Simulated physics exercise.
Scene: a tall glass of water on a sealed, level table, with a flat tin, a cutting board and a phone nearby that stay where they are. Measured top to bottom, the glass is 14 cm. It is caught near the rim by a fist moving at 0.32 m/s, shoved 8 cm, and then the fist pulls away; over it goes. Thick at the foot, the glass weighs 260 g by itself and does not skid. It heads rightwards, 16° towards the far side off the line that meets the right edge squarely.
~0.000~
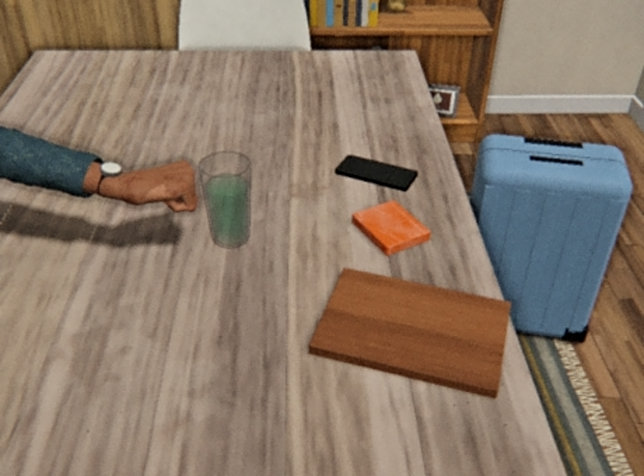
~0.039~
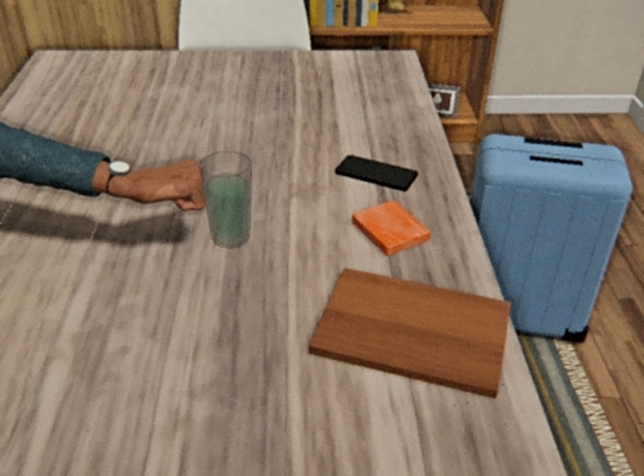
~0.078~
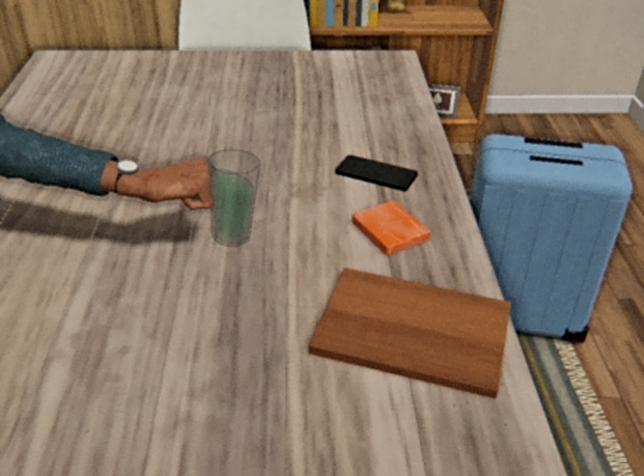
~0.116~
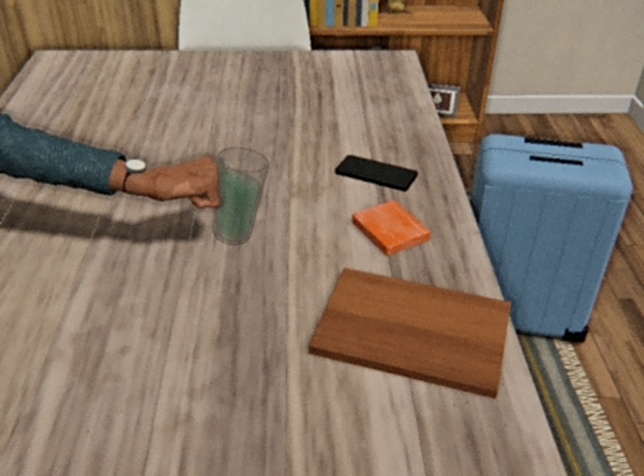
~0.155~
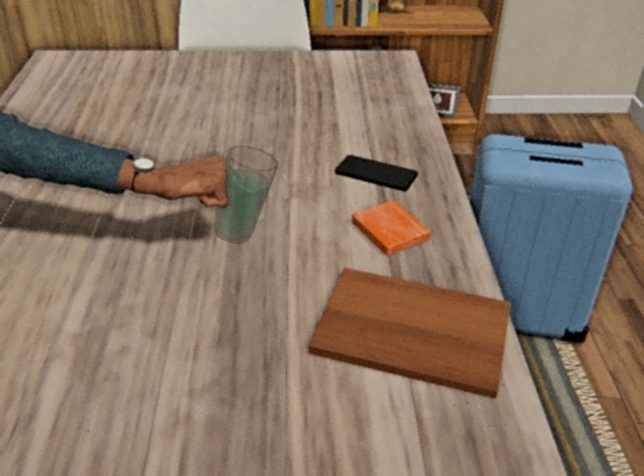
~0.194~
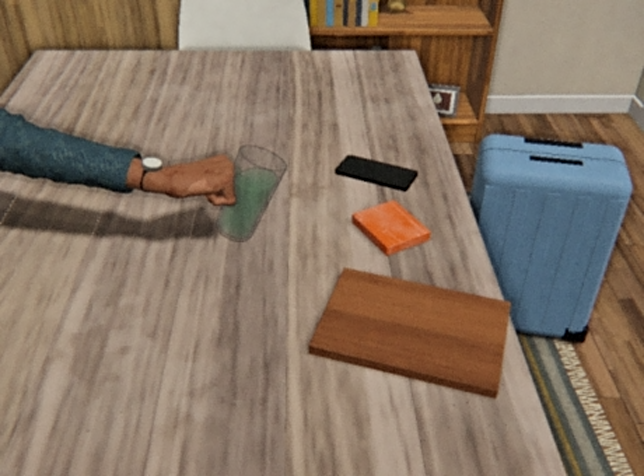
A fist pushing a glass of green liquid near its rim, tilting it rightwards on a wooden table beside a phone.
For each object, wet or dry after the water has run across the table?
Flat tin: Wet; cutting board: Wet; phone: Wet.
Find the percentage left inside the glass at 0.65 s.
I'd say some 40 in a hundred.
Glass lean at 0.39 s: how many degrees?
It's tilted some 78° from upright.
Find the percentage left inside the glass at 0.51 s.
Near 66 in a hundred.
After 0.39 s the tilt is 77° and 100 per cent is in the glass, 0 has run off the table; wet so far, nothing.
After 0.51 s the tilt is 87° and 65 per cent is in the glass, 0 has run off the table; wet so far, flat tin.
After 0.65 s the tilt is 87° and 40 per cent is in the glass, 1 has run off the table; wet so far, flat tin, phone.
After 0.89 s the tilt is 87° and 22 per cent is in the glass, 21 has run off the table; wet so far, flat tin, cutting board, phone.
In the end 6 per cent is in the glass, 43 has run off the table; wet so far, flat tin, cutting board, phone.
